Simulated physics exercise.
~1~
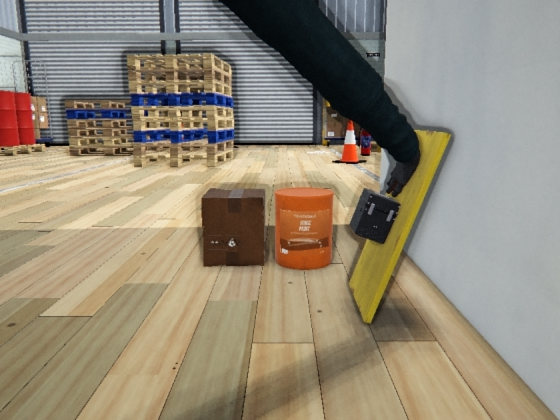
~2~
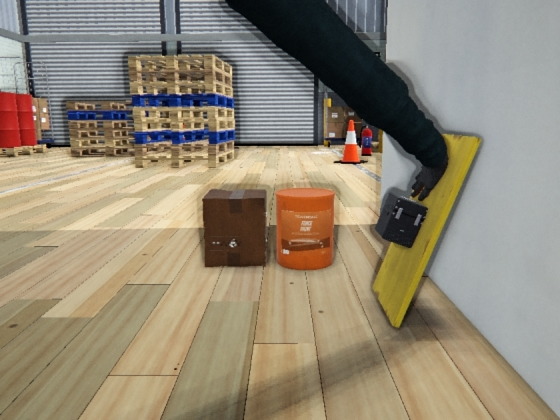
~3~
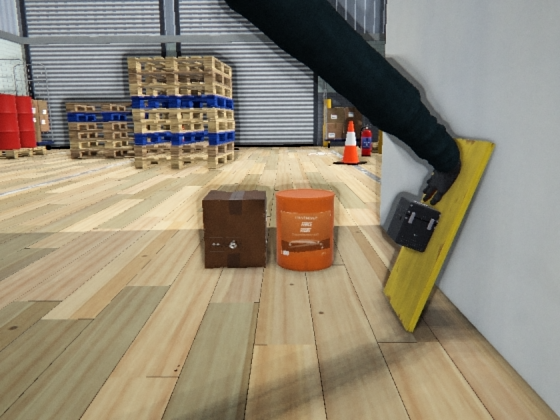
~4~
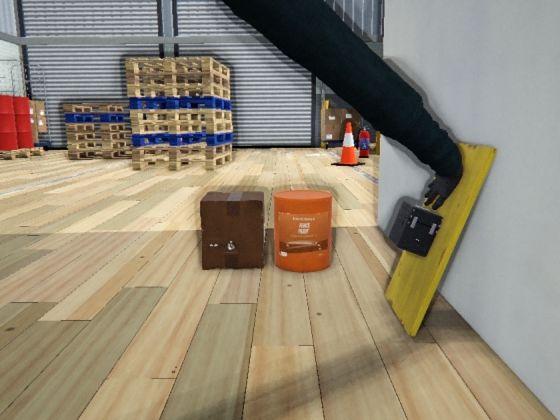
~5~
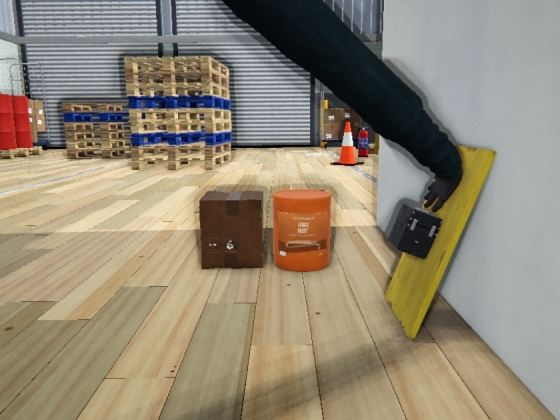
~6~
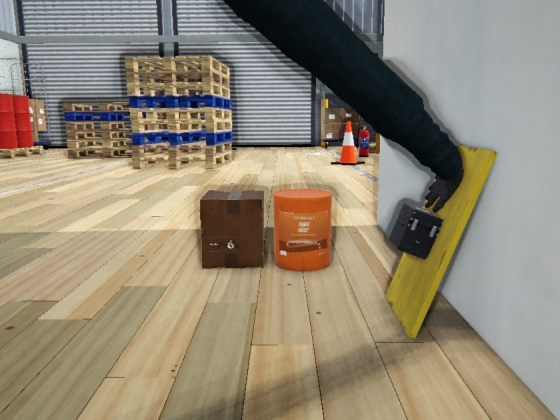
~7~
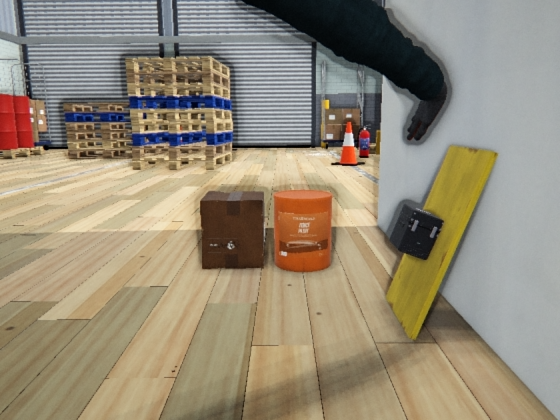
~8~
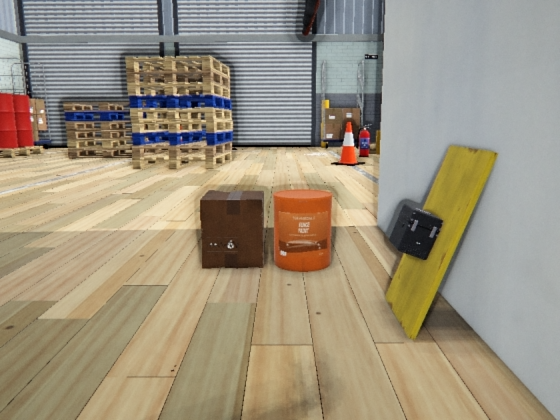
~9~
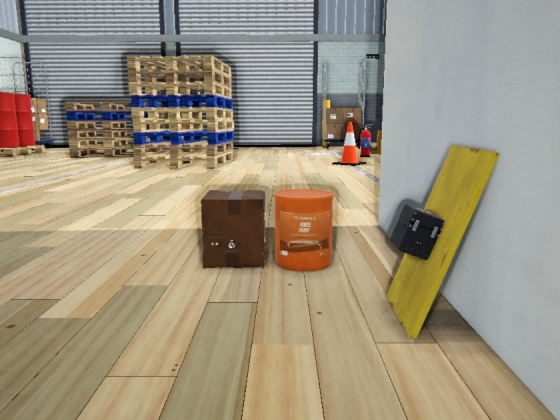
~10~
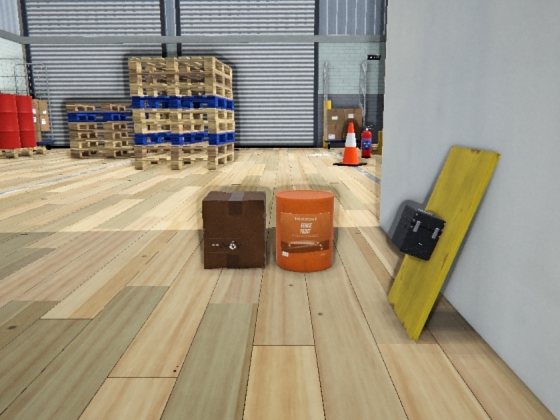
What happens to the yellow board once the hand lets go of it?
The yellow board stays leaning against the wall after the hand draws back.
